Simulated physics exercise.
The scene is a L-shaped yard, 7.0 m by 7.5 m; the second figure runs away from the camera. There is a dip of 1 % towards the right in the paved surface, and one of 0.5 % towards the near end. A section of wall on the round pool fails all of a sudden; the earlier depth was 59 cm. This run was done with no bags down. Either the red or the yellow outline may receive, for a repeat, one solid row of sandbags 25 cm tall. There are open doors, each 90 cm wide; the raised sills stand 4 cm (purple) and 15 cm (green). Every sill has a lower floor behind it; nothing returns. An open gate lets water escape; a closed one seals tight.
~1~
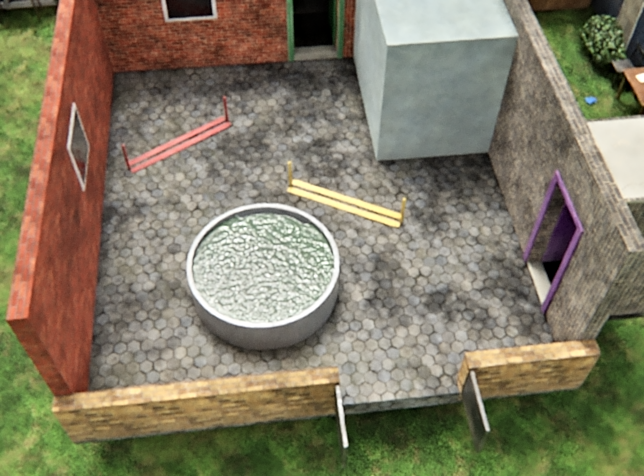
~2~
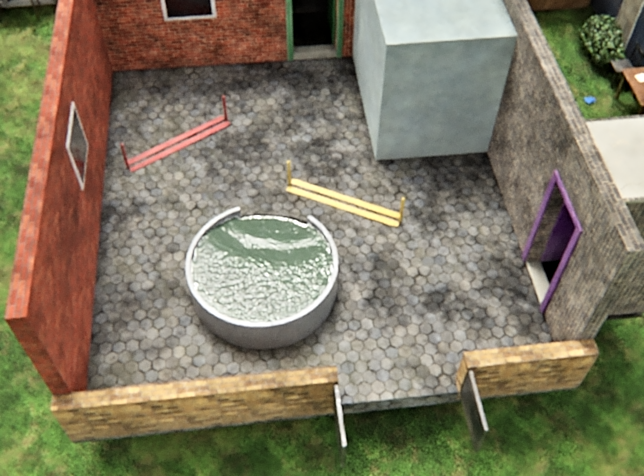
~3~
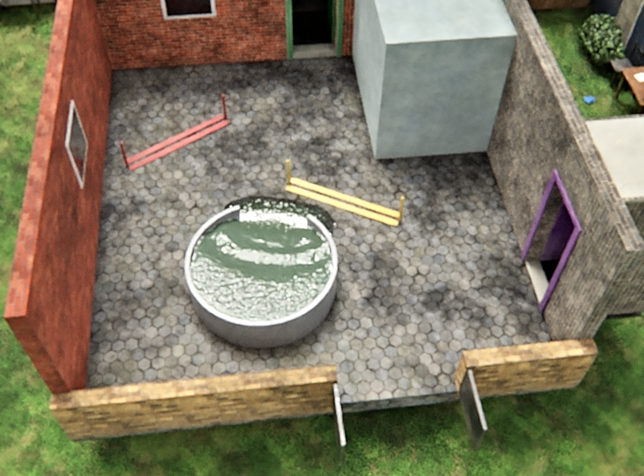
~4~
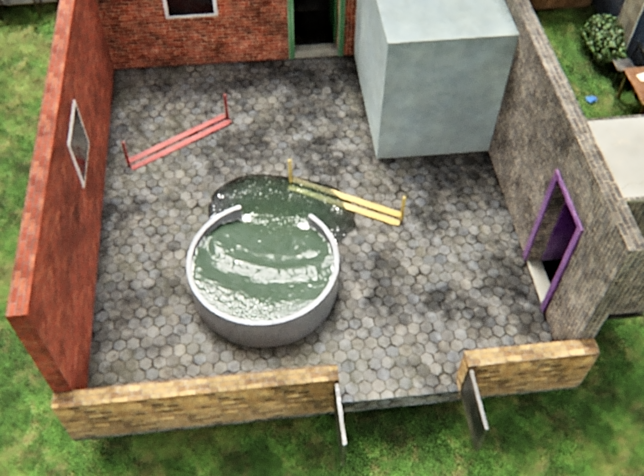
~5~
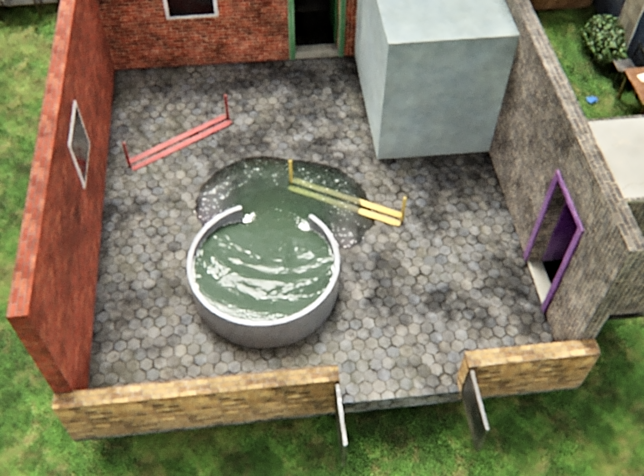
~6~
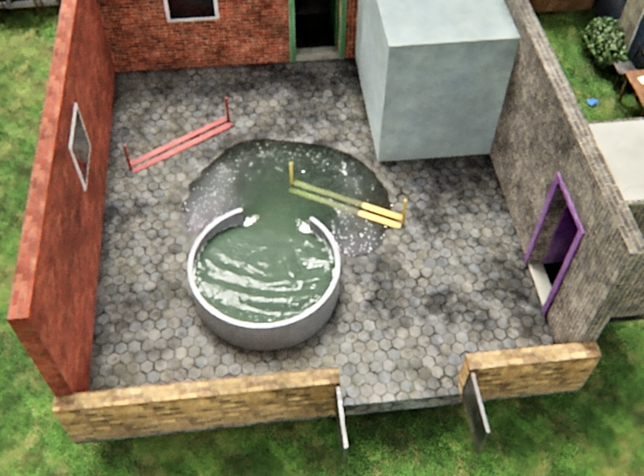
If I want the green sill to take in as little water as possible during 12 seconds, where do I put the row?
Put it on the yellow mark.
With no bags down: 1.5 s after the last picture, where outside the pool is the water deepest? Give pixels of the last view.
(353, 61) or thereabouts.
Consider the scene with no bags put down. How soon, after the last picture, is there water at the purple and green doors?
For purple it's 2.8 s, and for green it's 1.0 s.
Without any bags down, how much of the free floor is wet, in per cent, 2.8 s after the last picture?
I'd say some 50 in a hundred.
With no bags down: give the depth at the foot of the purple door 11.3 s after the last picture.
4.5 cm.
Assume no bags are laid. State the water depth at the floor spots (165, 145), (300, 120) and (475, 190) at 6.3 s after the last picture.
Roughly 7 cm at the first, 8 cm at the second, 4 cm at the third.
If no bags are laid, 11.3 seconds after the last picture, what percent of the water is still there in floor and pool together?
Close to 96 percent.
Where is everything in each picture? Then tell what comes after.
Still water, 59 cm deep, in the round pool at (264, 264), in the first frame.
Water pours out on the round pool's far side and has run 0.7 m, to a hidden place; typically 8 cm deep outside, 59 cm at the round pool's back, in the second frame.
The front is at a hidden place, 0.9 m from the gap on the round pool's far side; 1.0 m2 of floor is under water; 59 cm left at the back of the round pool, in the third frame.
Water pours out on the round pool's far side and has run 1.3 m, to a hidden place; typically 6 cm deep outside, 59 cm at the round pool's back, in the fourth frame.
Water pours out on the round pool's far side and has run 1.7 m, to (234, 167); typically 5 cm deep outside, 59 cm at the round pool's back, in the fifth frame.
The front is at (246, 145), 2.2 m from the gap on the round pool's far side; 5.8 m2 of floor is under water; 55 cm left at the back of the round pool, in the sixth frame.
Then, 0.7 s after the last picture water covers 30 % of the floor and is deepest (28 cm) near (284, 230) in the run without bags; in at the green door, 0 L with no bags, 0 L with the row on red, 0 L on yellow.
Then, 1.5 s after the last picture water covers 40 % of the floor and is deepest (38 cm) near (353, 61) in the run without bags; in at the green door, 0 L with no bags, 0 L with the row on red, 0 L on yellow.
Then, 2.8 s after the last picture water covers 50 % of the floor and is deepest (26 cm) near (340, 85) in the run without bags; in at the green door, 58 L with no bags, 77 L with the row on red, 0 L on yellow.
Then, 6.3 s after the last picture water covers 70 % of the floor and is deepest (11 cm) near (121, 131) in the run without bags; in at the green door, 77 L with no bags, 101 L with the row on red, 1 L on yellow.
Then, 11.3 s after the last picture water covers 95 % of the floor and is deepest (10 cm) near (113, 412) in the run without bags; in at the green door, 77 L with no bags, 101 L with the row on red, 1 L on yellow.
